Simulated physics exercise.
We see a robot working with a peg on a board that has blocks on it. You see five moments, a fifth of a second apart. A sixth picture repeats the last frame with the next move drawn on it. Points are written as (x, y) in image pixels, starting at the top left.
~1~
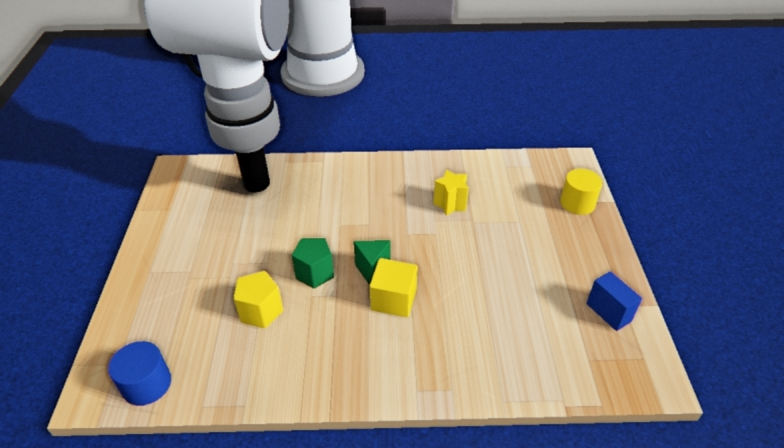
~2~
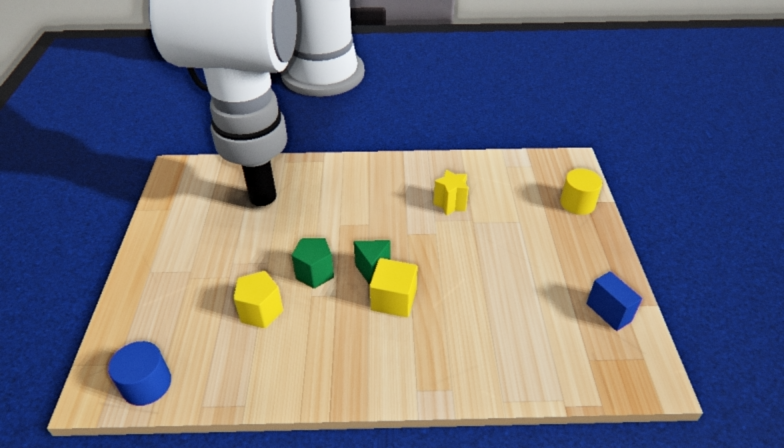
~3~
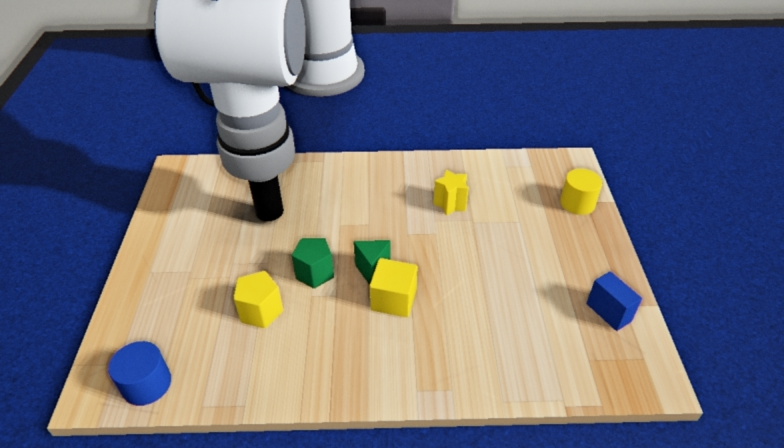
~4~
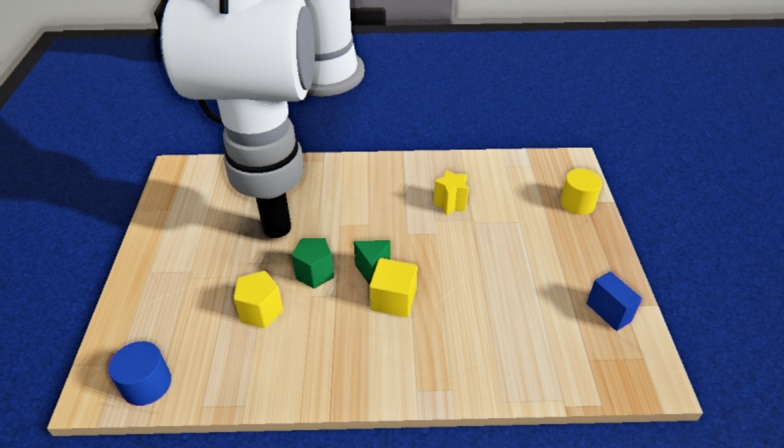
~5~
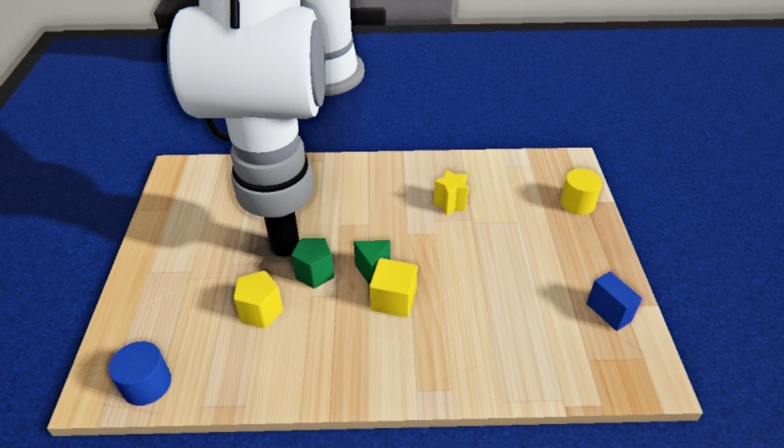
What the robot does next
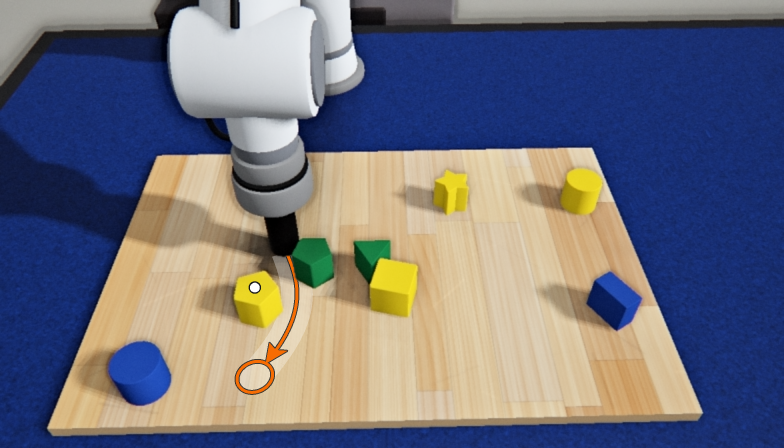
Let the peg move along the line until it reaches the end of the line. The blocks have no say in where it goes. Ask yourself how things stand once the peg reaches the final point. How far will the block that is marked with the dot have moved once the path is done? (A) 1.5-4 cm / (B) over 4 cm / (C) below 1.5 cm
I'll go with C - below 1.5 cm.
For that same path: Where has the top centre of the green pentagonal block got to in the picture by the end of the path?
The answer is (327, 261).
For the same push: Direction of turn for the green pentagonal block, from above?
From above, counter-clockwise.
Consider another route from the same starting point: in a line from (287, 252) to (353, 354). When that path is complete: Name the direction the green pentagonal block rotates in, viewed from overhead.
Overhead view: Anti-clockwise.
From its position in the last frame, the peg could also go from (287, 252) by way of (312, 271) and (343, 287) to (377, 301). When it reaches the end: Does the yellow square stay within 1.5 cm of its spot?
No, that is not what happens.
The drawn path runs from (287, 252) by way of (297, 289) and (287, 332) to (255, 377); the dot is on the yellow pentagonal block.
On the path given first. One third of the way, peg at (296, 283); green pentagonal block at (326, 261), turned 25° anticlockwise.
Two thirds of the way, peg at (285, 327); yellow pentagonal block at (249, 295), turned 45° clockwise; green pentagonal block at (327, 261), turned 25° anticlockwise.
At the end, peg at (253, 371); yellow pentagonal block at (249, 295), turned 45° clockwise; green pentagonal block at (327, 261), turned 25° anticlockwise; green triangular piece not moved.
